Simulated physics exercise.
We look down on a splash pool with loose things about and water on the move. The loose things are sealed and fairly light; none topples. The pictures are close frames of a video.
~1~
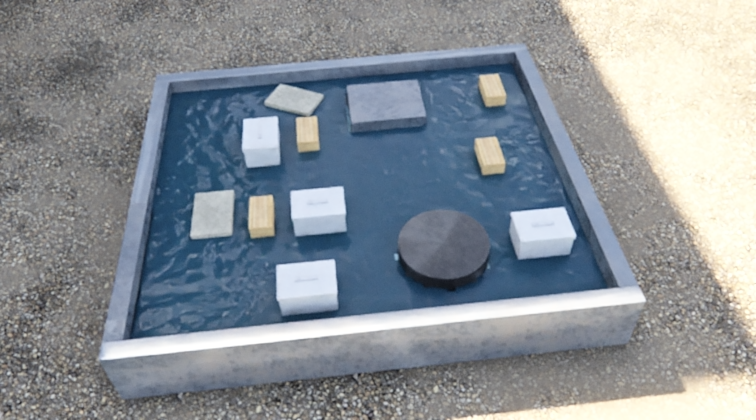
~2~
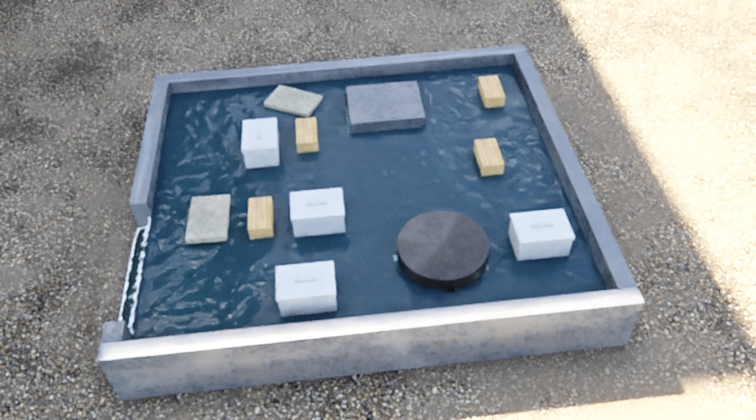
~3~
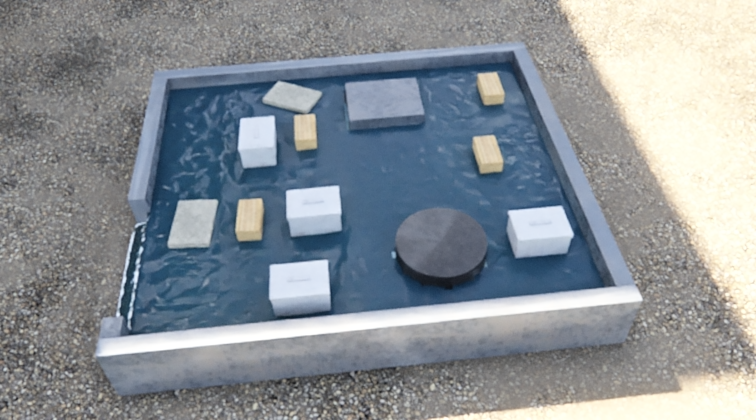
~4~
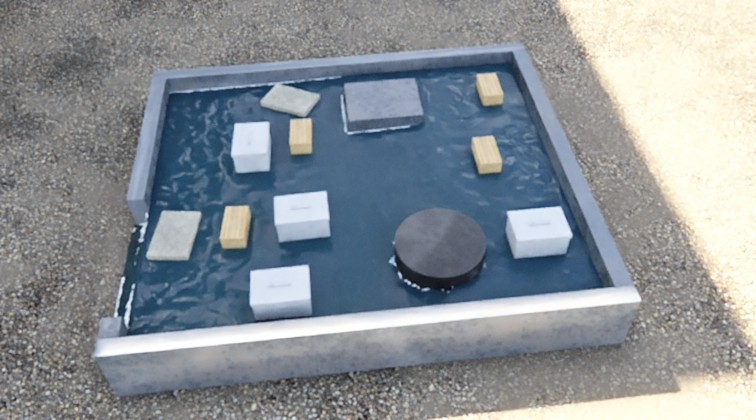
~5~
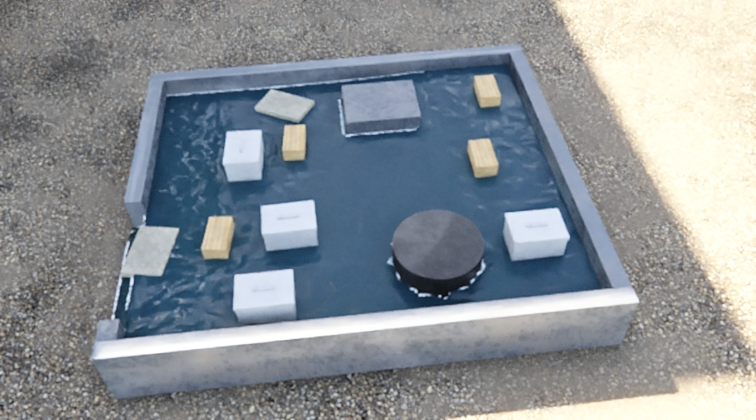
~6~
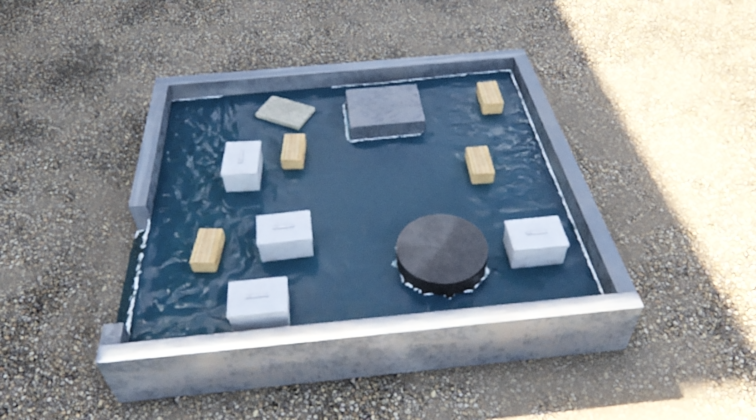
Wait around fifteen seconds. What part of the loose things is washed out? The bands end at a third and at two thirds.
Share: From one to two thirds.
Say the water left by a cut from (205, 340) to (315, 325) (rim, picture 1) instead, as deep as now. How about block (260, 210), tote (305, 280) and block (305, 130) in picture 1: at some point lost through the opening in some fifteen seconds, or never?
One after the other: Out, carried outside, still in.
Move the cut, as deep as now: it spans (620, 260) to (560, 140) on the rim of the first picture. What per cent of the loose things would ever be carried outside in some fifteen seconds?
Roughly 50 per cent.
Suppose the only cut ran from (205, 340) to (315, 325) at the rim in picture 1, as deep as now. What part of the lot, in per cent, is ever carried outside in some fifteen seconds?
About 40 per cent.
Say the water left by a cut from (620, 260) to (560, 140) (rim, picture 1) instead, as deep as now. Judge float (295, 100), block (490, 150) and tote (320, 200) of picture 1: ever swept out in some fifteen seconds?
One after the other: Kept in, washed out, through.
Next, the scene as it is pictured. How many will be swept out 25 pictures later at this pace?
I count 5.
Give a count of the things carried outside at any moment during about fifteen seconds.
That makes 6.
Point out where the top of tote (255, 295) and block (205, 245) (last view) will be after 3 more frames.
Roughly at (207, 303) and (140, 266).
A moment on, 1 of 10 are out; 9 afloat.
Next, 5 of 10 are out; 5 afloat.
Later, 5 of 10 are out; 5 afloat.
In the end, 6 of 10 are out; 4 afloat.
